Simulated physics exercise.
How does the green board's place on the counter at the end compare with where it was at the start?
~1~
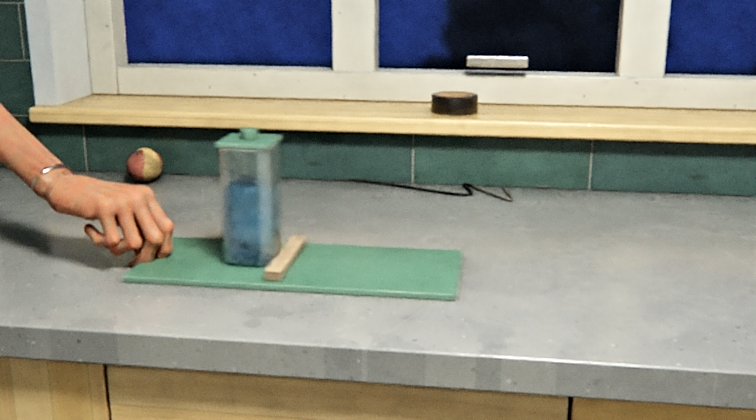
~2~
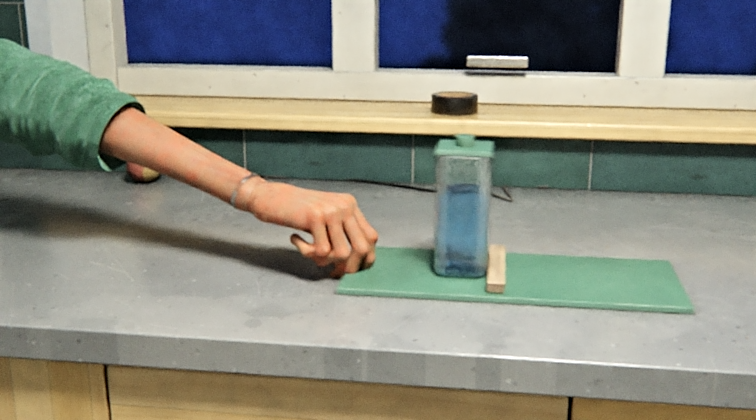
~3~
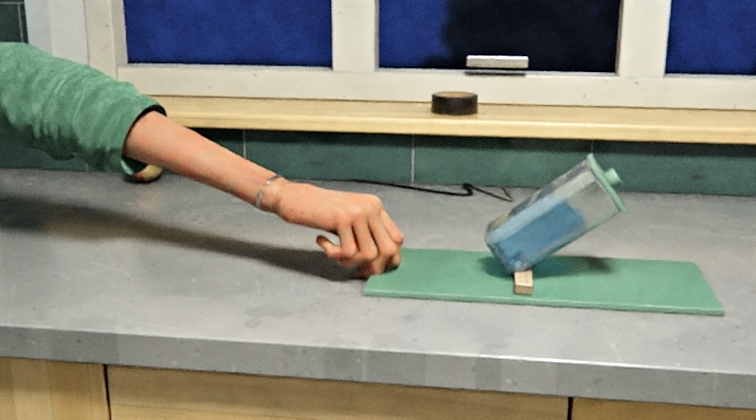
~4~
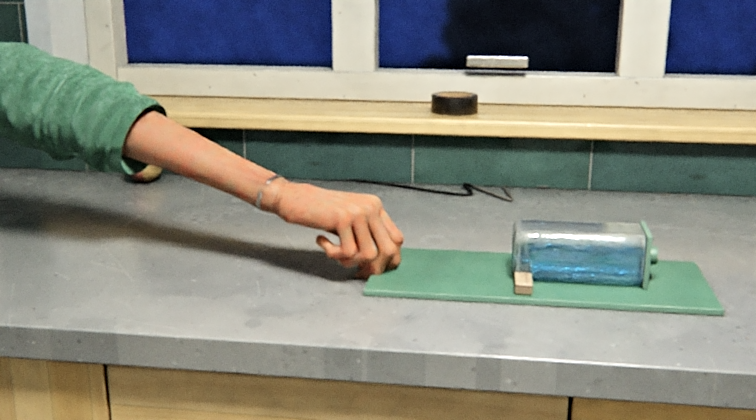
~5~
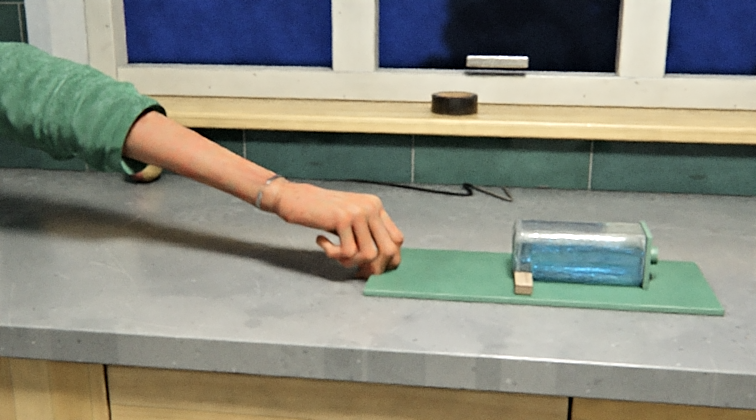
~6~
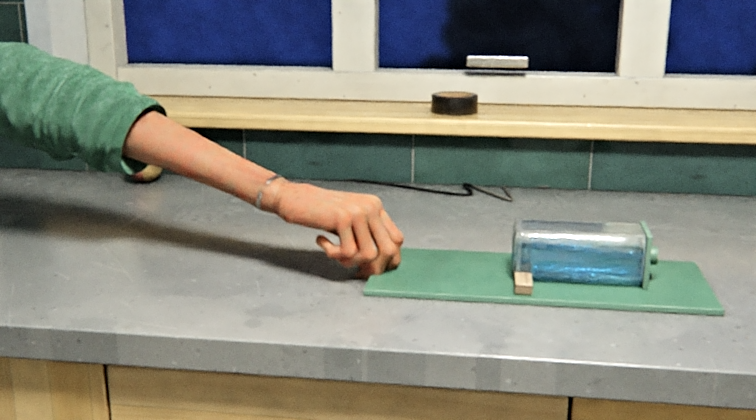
The board starts left of the middle of the counter in view, and by the end it is well over to the right.
